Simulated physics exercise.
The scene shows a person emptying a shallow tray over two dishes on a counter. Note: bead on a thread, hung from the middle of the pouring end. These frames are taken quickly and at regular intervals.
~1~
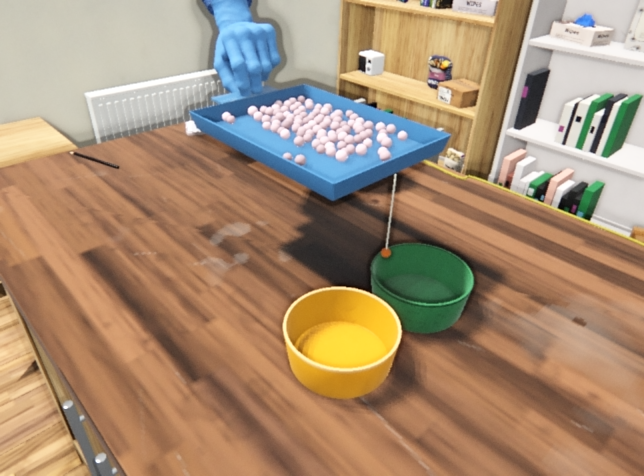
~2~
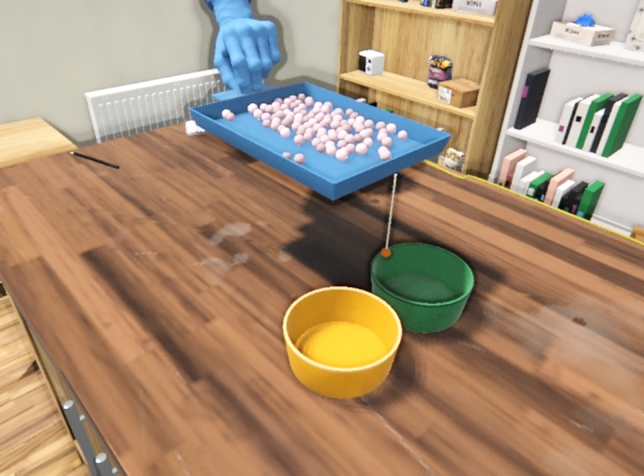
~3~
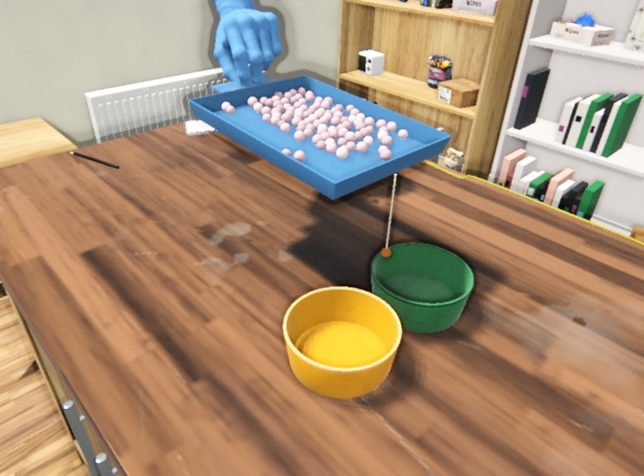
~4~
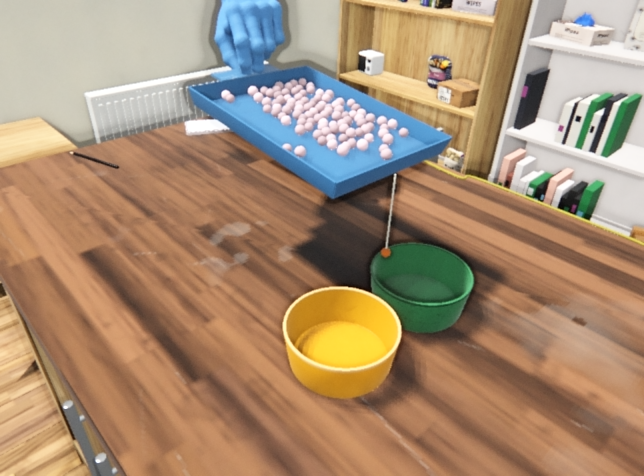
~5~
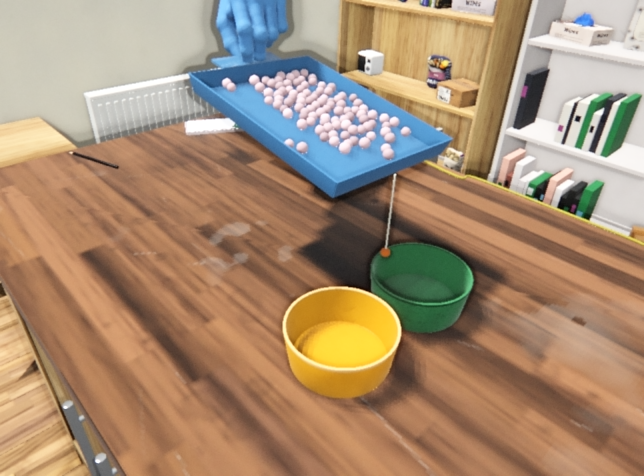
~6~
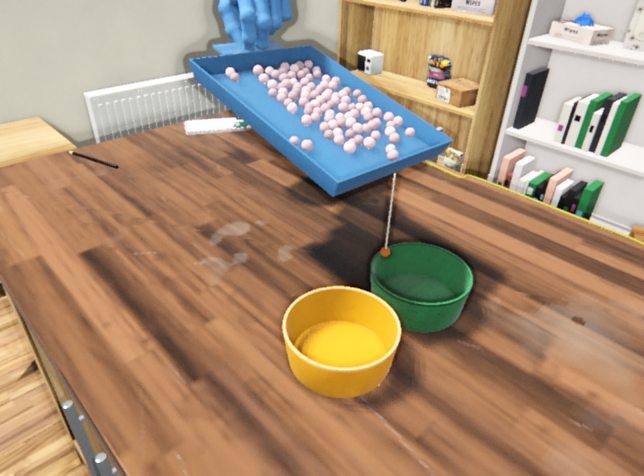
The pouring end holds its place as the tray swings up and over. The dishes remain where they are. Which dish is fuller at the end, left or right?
The right dish.
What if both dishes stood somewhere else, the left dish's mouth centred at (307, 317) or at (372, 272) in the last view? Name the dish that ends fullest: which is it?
Try 1: The right-side dish; try 2: The right-side dish.
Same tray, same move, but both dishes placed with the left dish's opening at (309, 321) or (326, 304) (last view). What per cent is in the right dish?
Around 30 and then 40 per cent.
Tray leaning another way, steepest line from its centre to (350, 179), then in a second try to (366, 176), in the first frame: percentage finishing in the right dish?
About 10 % and about 20 %.
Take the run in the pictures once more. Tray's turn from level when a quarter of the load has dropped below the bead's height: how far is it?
About 90 degrees.
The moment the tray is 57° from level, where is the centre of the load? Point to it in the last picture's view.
(414, 141).
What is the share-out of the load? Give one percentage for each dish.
In per cent, left near 0 and right near 60.
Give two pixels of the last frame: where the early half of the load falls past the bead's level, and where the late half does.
Early-half point (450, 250); late-half point (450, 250).
Just after the last frame, tray tipped steeply; almost all on the tray; just a few in the right dish; just a few in the air.
A moment on, tray tipped right over; roughly a quarter on the tray; just a few in the left dish; roughly a third in the right dish; roughly a quarter outside both; roughly a quarter in the air.
Further on, tray tipped past a quarter turn; just a few in the left dish; roughly two thirds in the right dish; roughly a third outside both.
When it is over, tray tipped past a quarter turn; just a few in the left dish; roughly two thirds in the right dish; roughly a third outside both.
